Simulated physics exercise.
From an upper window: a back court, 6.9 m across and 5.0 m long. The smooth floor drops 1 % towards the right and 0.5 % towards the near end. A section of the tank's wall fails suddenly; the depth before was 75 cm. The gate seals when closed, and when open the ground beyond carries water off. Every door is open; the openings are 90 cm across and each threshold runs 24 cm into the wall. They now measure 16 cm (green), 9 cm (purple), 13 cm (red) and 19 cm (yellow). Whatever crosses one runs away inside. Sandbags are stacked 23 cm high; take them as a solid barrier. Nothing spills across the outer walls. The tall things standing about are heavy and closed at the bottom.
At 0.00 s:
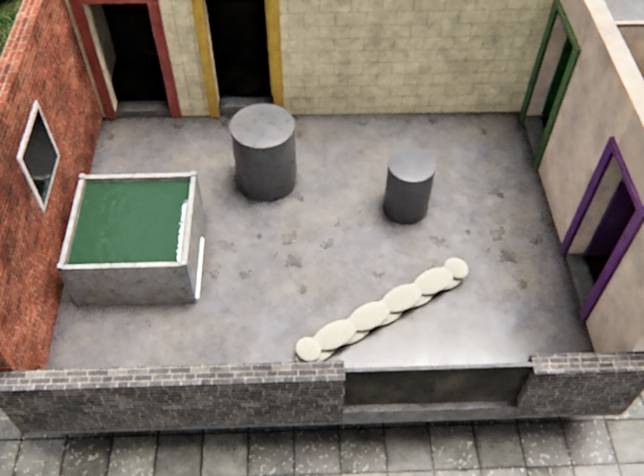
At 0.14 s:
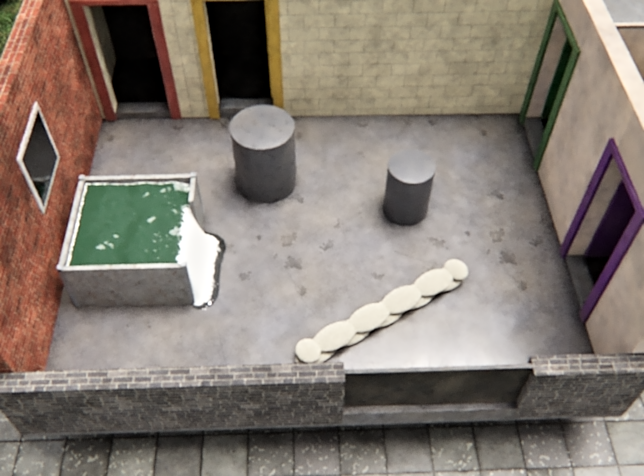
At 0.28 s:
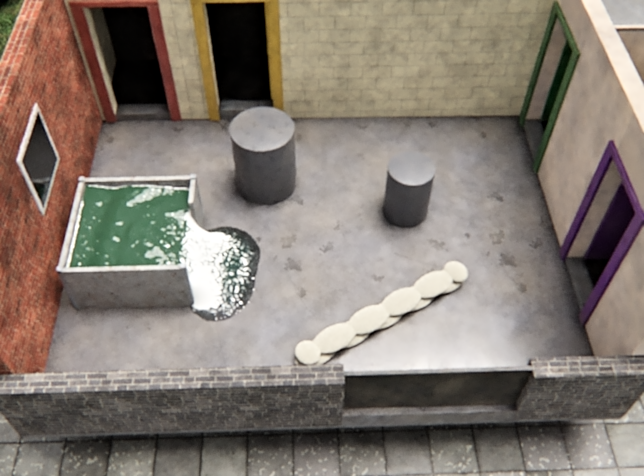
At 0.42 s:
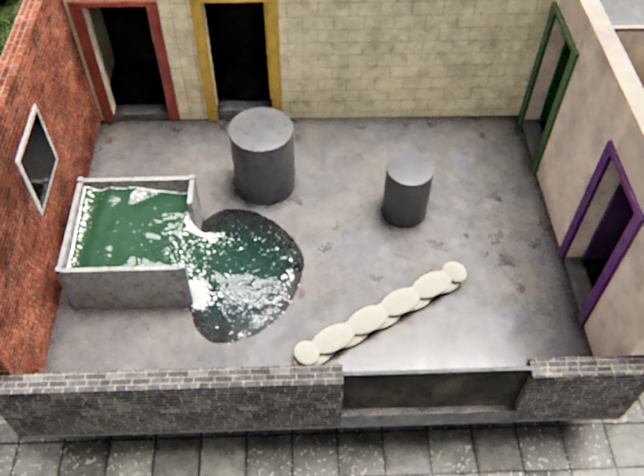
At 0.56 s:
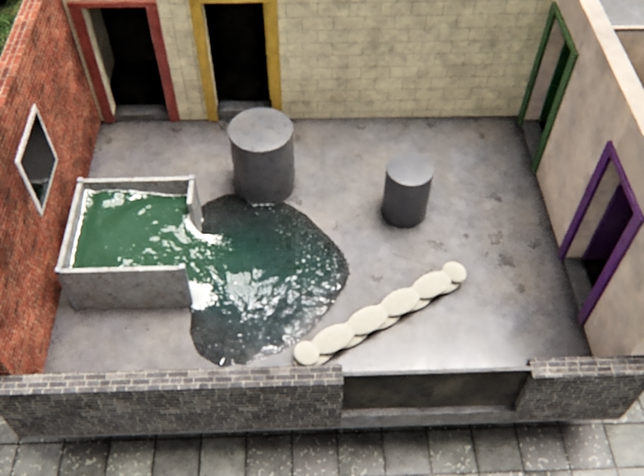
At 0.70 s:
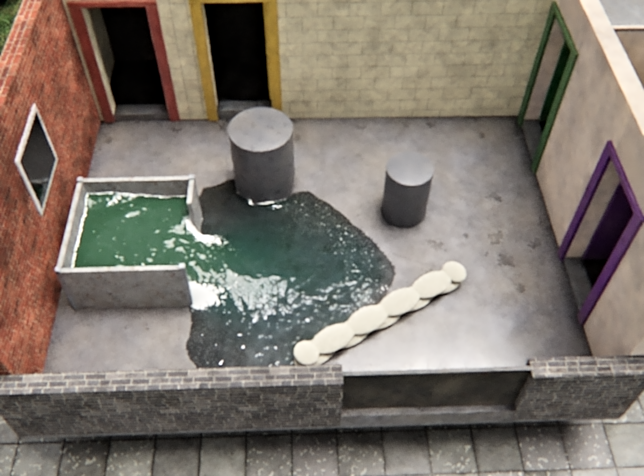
In a walled courtyard with open doorways, green water bursts from the right side of a raised tank and spreads across the grey floor in a widening, foam-flecked pool, reaching a large cylinder and a row of pale sandbags.
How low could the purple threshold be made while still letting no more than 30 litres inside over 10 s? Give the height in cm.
Some 7 cm above the ground.
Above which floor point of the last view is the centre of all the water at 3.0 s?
At about (349, 246).
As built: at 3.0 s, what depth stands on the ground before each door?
In cm: Green 13, purple 9, red 0, yellow 1.
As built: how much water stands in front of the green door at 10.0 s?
Roughly 8.0 cm deep.
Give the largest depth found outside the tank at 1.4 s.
About 35 cm.
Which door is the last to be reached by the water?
The red one.
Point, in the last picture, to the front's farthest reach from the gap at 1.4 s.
At about (544, 250).
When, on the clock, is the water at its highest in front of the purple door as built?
At about 6.5 s.
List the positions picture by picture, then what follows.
Still water, 75 cm deep, in the tank at (132, 222); the purple door at (597, 239) is dry, in the first picture.
The front is at (220, 248), 0.3 m from the gap at (191, 256); 0.3 m2 of floor is wet, 75 cm left at the back, in the second picture.
The front is at (254, 263), 0.8 m from the gap at (191, 260); 0.9 m2 of floor is wet, 71 cm left at the back, in the third picture.
The front is at (296, 276), 1.4 m from the gap at (191, 262); 2.2 m2 of floor is wet, 64 cm left at the back, in the fourth picture.
Water pours out at (190, 262) and has run 2.0 m, to (340, 283); about 6 cm deep outside, 64 cm at the back, in the fifth picture.
The front is at (387, 271), 2.7 m from the gap at (190, 262); 5.5 m2 of floor is wet, 57 cm left at the back; 2.5 m in a straight line remain to the purple door at (595, 242), in the sixth picture.
After 1.4 s water covers 30 % of the floor, deepest (35 cm) near (334, 332); it has not reached the purple door.
After 3.0 s water covers 60 % of the floor, deepest (37 cm) near (517, 120); 9 cm at the purple door, 1 litre in over its 9 cm threshold.
After 10.0 s water covers 95 % of the floor, deepest (12 cm) near (396, 395); 9 cm at the purple door, 9 litres in over its 9 cm threshold.
At the purple door as built, the water arrived by 2.0 s and peaked near 11 cm at 6.6 s.
With a threshold of 6 cm, 44 litres would have come in within the 10 s; with 8.5 cm, 11 litres. So under 30 litres takes about 7 cm.
